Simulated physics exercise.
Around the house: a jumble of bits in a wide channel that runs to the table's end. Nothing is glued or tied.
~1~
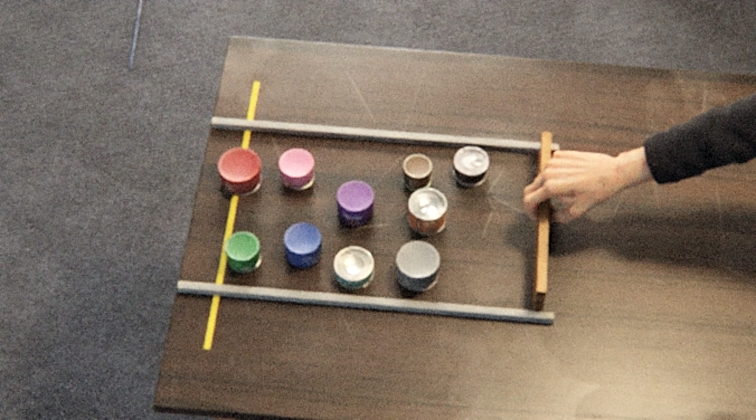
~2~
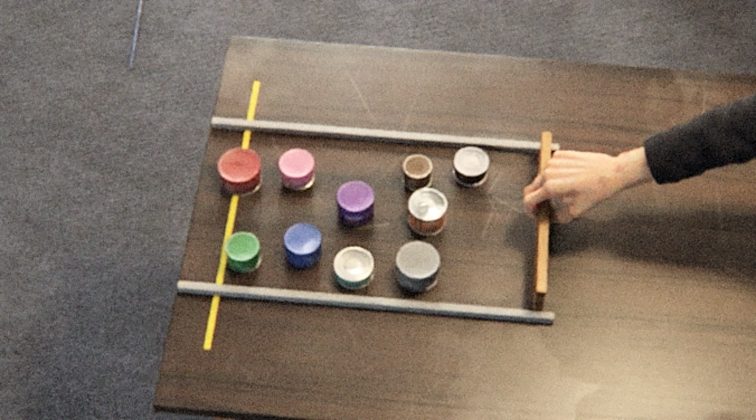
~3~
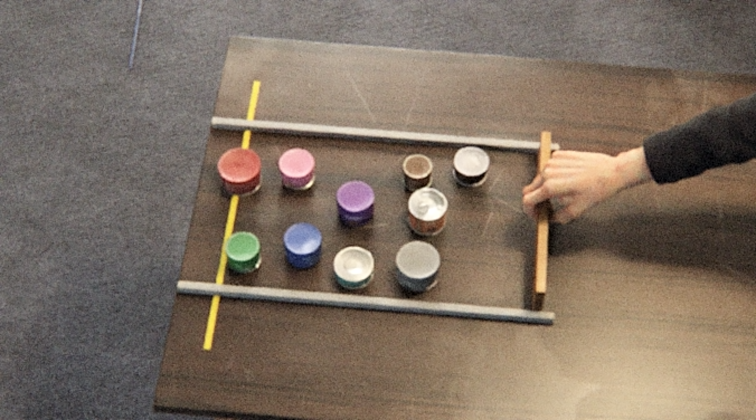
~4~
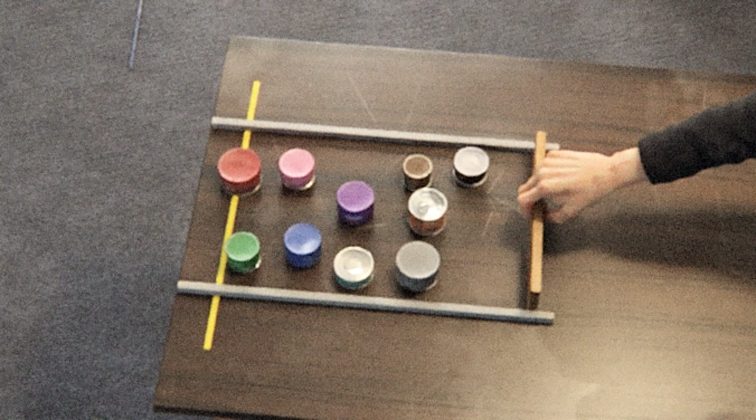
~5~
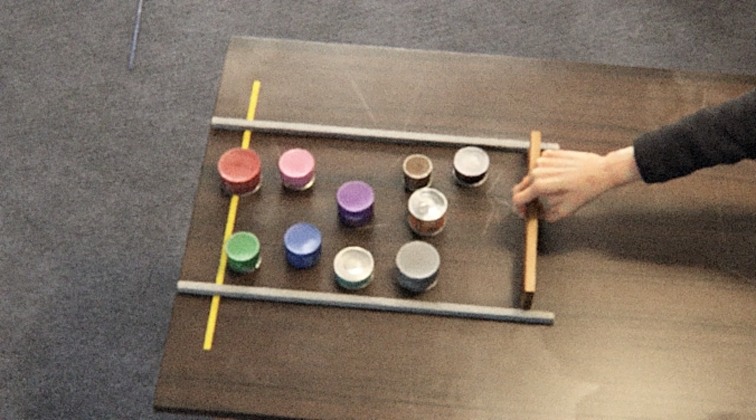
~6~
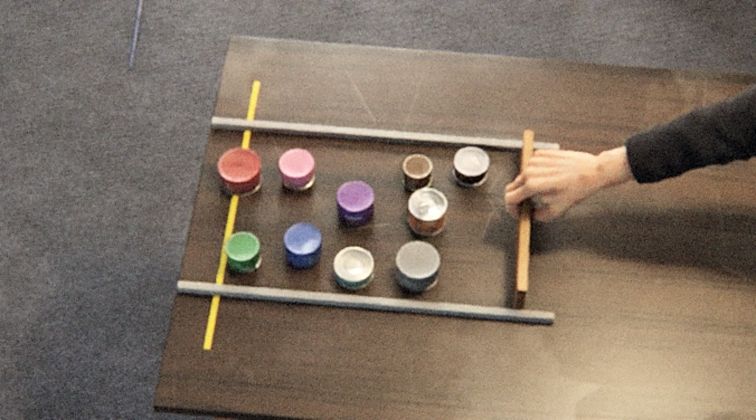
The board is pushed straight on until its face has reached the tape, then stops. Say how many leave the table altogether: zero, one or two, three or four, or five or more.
The number that fall off is five or more.
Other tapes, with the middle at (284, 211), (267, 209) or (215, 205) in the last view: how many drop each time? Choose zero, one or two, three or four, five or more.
The falls would be none at all; one or two; five or over.
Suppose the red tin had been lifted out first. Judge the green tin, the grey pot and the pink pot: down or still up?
The green tin falls; the grey pot survives; the pink pot comes down.
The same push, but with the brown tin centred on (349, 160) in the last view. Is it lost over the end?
It drops off.
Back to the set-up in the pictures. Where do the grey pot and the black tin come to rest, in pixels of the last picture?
The grey pot stops around (202, 251); the black tin around (228, 141).
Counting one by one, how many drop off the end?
The count is 6.
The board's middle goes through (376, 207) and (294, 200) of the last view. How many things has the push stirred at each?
At the one place 7, at the other 10.
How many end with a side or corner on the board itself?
The number is 4.
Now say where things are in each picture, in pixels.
The first frame shows red tin (240, 172); green tin (243, 253); pink pot (297, 170); board (542, 220); tape (234, 206).
The second frame shows green tin (243, 253); grey pot (418, 267).
The third frame shows pink pot (297, 170); blue tub (303, 246).
The fourth frame shows red tin (240, 172); turquoise tin (354, 268).
The fifth frame shows green tin (243, 253); brown tin (417, 173).
The sixth frame shows red tin (240, 172); green tin (243, 253); pink pot (297, 170); board (524, 219); tape (234, 206).
Soon after, none off yet; red tin at rest near (240, 172); green tin at rest near (243, 253); pink pot at rest near (297, 170).
At rest, the number that fall off is five or more; fallen, turquoise tin, purple tub, blue tub, pink pot, green tin and red tin.
